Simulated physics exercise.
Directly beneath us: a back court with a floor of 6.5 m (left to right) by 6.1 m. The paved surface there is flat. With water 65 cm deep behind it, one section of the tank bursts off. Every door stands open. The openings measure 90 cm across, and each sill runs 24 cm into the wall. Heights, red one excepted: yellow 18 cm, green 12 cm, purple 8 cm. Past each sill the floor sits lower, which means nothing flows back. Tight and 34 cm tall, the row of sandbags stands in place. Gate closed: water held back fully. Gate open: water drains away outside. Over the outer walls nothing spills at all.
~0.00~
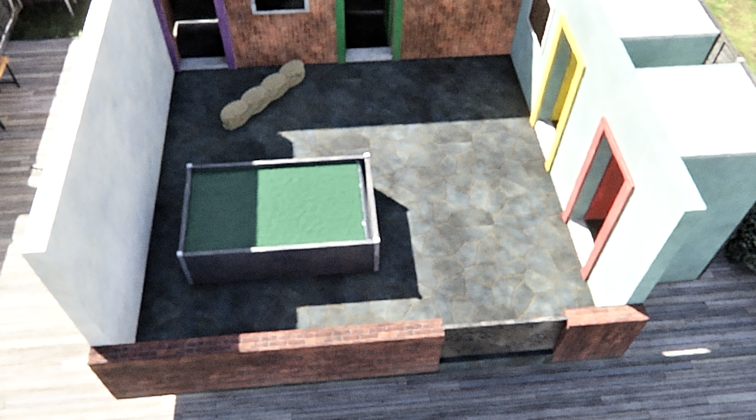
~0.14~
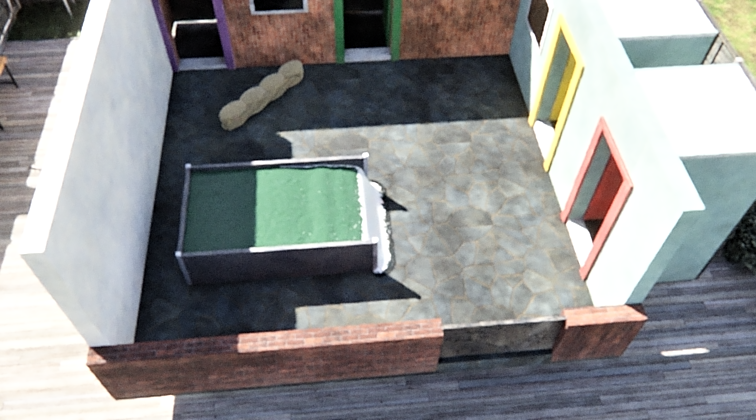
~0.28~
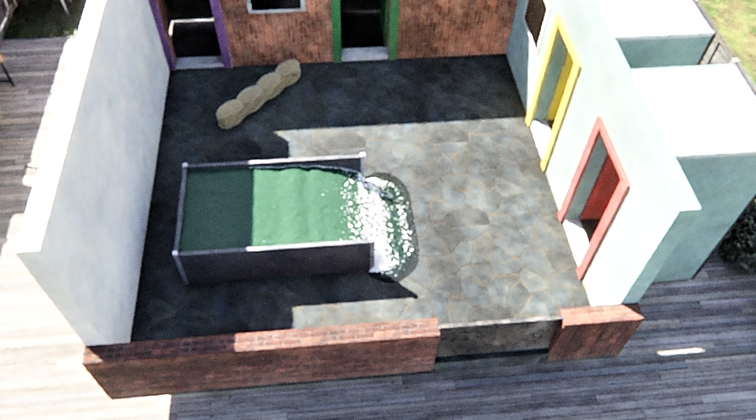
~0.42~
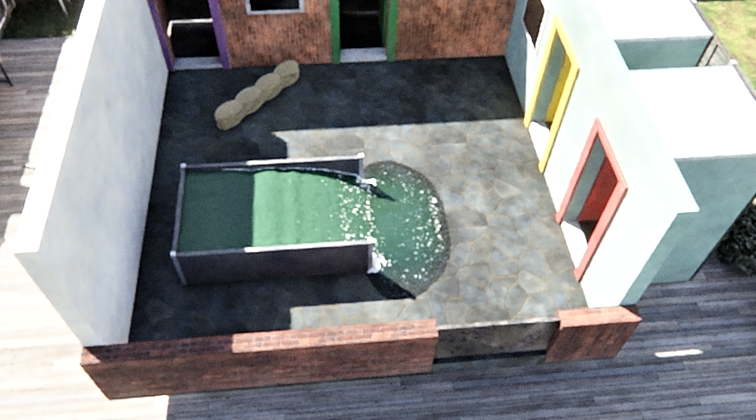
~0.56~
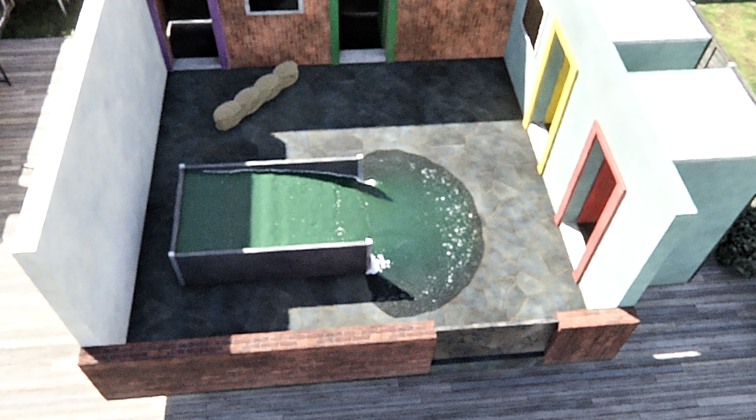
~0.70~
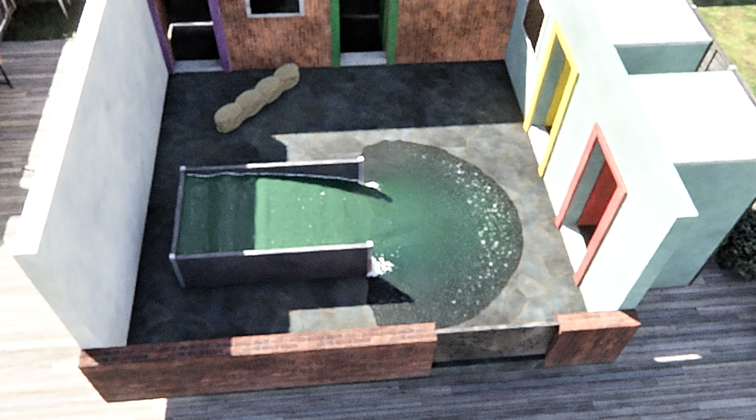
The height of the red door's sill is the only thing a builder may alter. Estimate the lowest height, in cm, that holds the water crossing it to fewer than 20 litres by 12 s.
My estimate is 25 cm.
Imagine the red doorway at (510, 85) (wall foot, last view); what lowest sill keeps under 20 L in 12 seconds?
Something near 14.5 cm.
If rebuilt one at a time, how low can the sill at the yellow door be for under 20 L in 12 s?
The yellow door needs around 18 cm.
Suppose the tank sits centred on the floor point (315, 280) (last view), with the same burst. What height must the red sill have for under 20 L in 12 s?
A minimum of about 31 cm.
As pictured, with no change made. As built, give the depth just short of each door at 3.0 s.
Yellow door 22 cm, red door 27 cm, green door 0 cm, purple door 0 cm.
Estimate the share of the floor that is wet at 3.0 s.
Wet: Close to 40 %.
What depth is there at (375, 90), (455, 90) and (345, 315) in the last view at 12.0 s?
In that order: 7, 6 and 4 cm.
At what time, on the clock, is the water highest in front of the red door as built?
Approximately 2.6 s.
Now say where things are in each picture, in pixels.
The first picture shows still water, 65 cm deep, in the tank at (280, 206); the red door at (594, 206) is dry.
In the second picture, water pours out at (368, 218) and has run 0.2 m, to (389, 265); about 8 cm deep outside, 65 cm at the back.
In the third picture, the front is at (413, 259), 0.7 m from the gap at (365, 218); 1.1 m2 of floor is wet, 65 cm left at the back.
In the fourth picture, the gap is at (364, 220), the front 1.2 m out at (445, 248); the back of the tank holds 65 cm.
In the fifth picture, the front is at (476, 225), 1.8 m from the gap at (362, 221); 4.0 m2 of floor is wet, 65 cm left at the back.
In the sixth picture, the front is at (516, 231), 2.4 m from the gap at (363, 224); 6.0 m2 of floor is wet, 64 cm left at the back; 0.8 m in a straight line remain to the red door at (587, 212).
After 1.4 s water covers 35 % of the floor, deepest (30 cm) near (556, 217); 9 cm at the red door, 22 litres in over its 10 cm sill.
After 3.0 s water covers 40 % of the floor, deepest (34 cm) near (506, 64); 27 cm at the red door, 186 litres in over its 10 cm sill.
After 12.0 s water covers 95 % of the floor, deepest (12 cm) near (124, 362); 5 cm at the red door, 302 litres in over its 10 cm sill.
At the red door as built, the water arrived by 1.0 s and peaked near 28 cm at 2.6 s.
With a sill of 22 cm, 49 litres would have come in within the 12 s; with 29.5 cm, 2 litres. So under 20 litres takes about 25 cm.
